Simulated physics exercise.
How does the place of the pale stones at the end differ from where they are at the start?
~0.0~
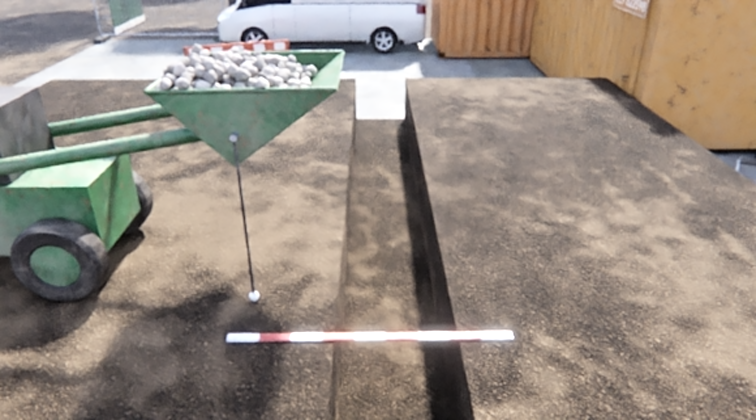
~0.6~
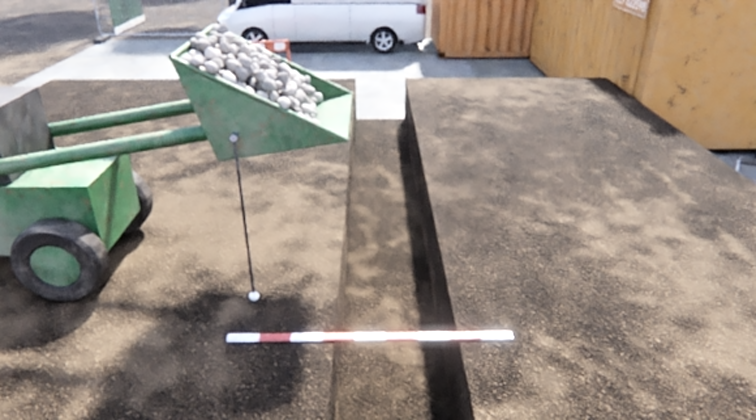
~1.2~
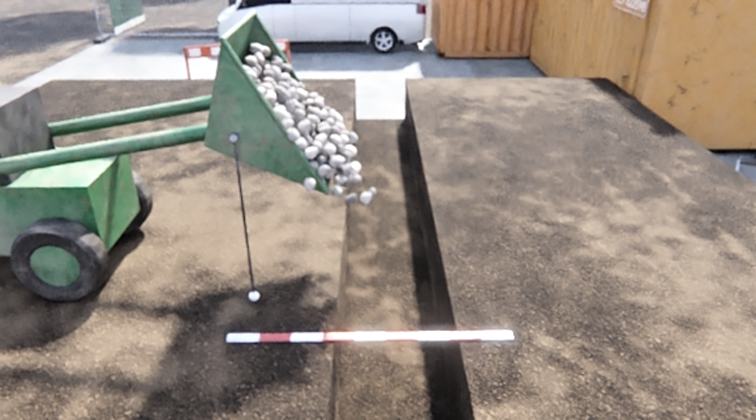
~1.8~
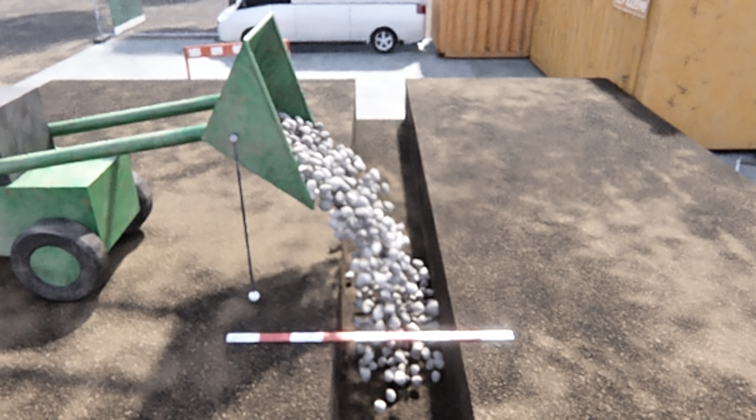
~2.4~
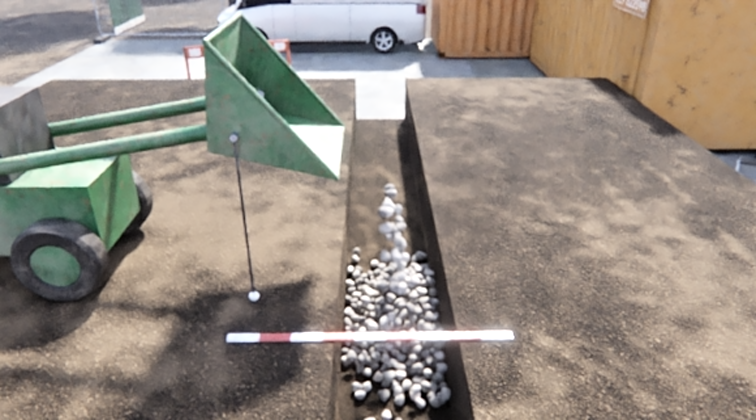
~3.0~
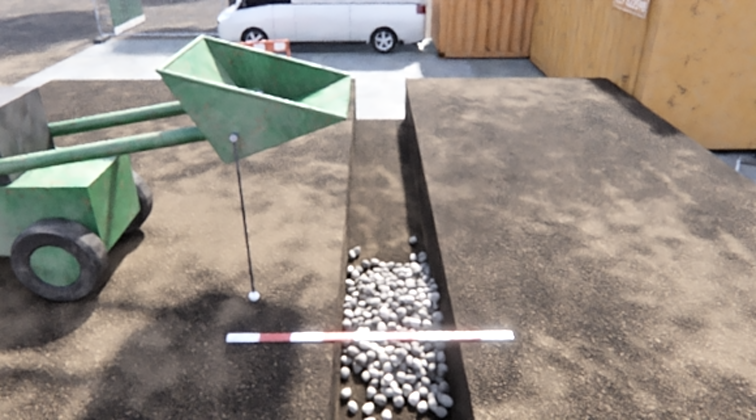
At the start the stones are heaped in the raised green bucket at the left. At the end they lie lower down and further right, in the trench around the striped rod.
